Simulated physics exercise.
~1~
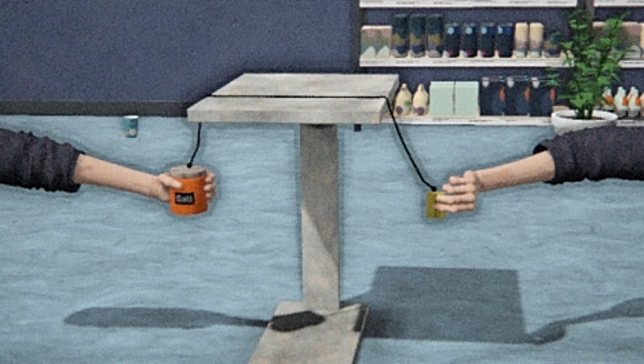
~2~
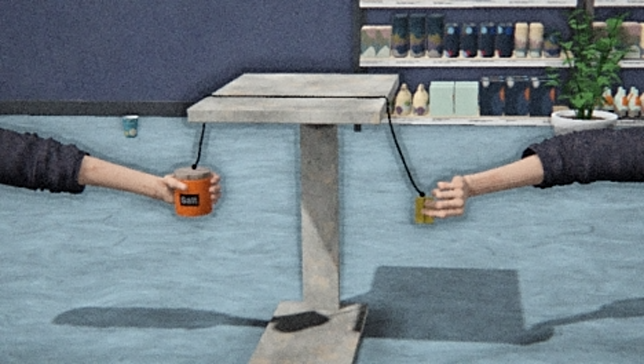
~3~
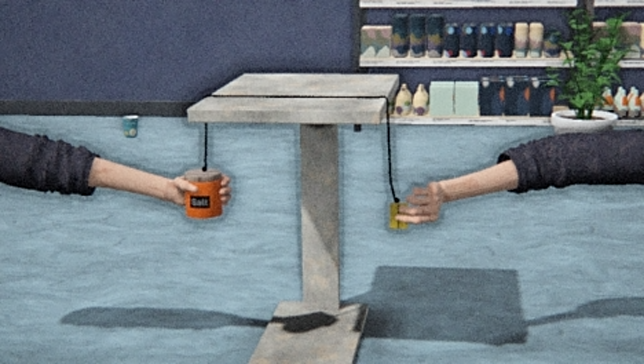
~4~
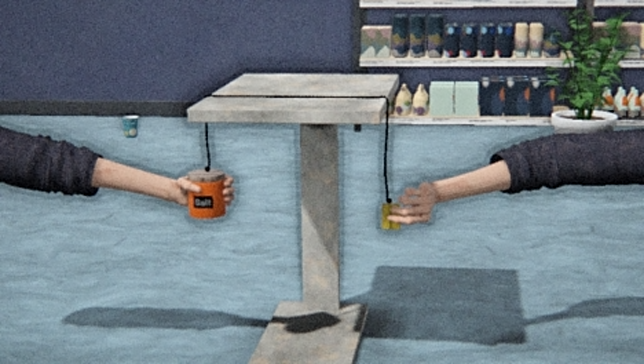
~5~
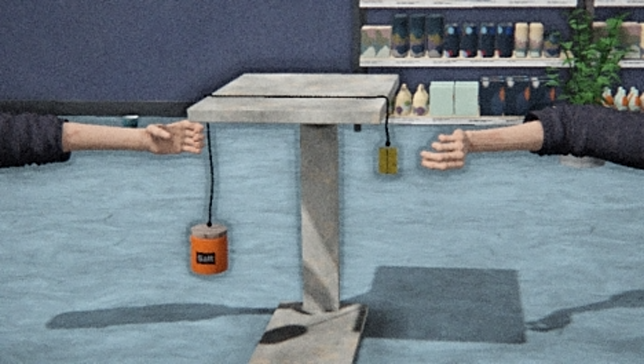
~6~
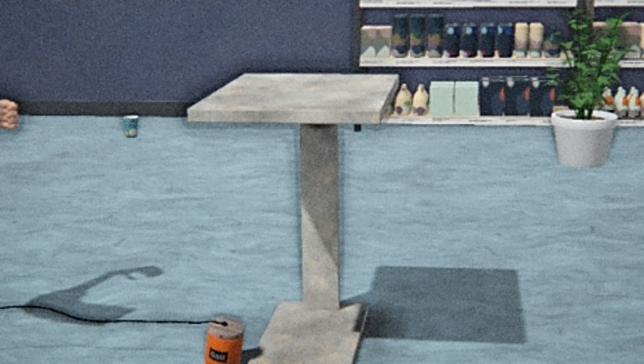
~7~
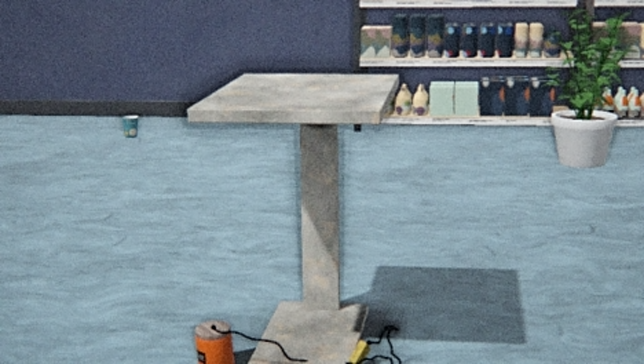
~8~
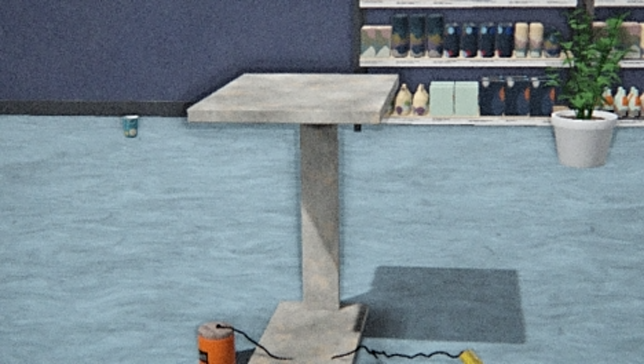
An orange jar labelled salt hangs from a black string over a small grey table, steadied by a hand on the left, while another hand holds a small yellow box at the right end. The hands shift inward until the string hangs nearly straight down on both sides. Both then let go and draw back, and the jar sinks as the yellow box rises towards the tabletop. The jar drops to the floor, and the string slips off the table. The yellow box ends up on the floor too, sliding right beyond the table base, with the string lying loose.
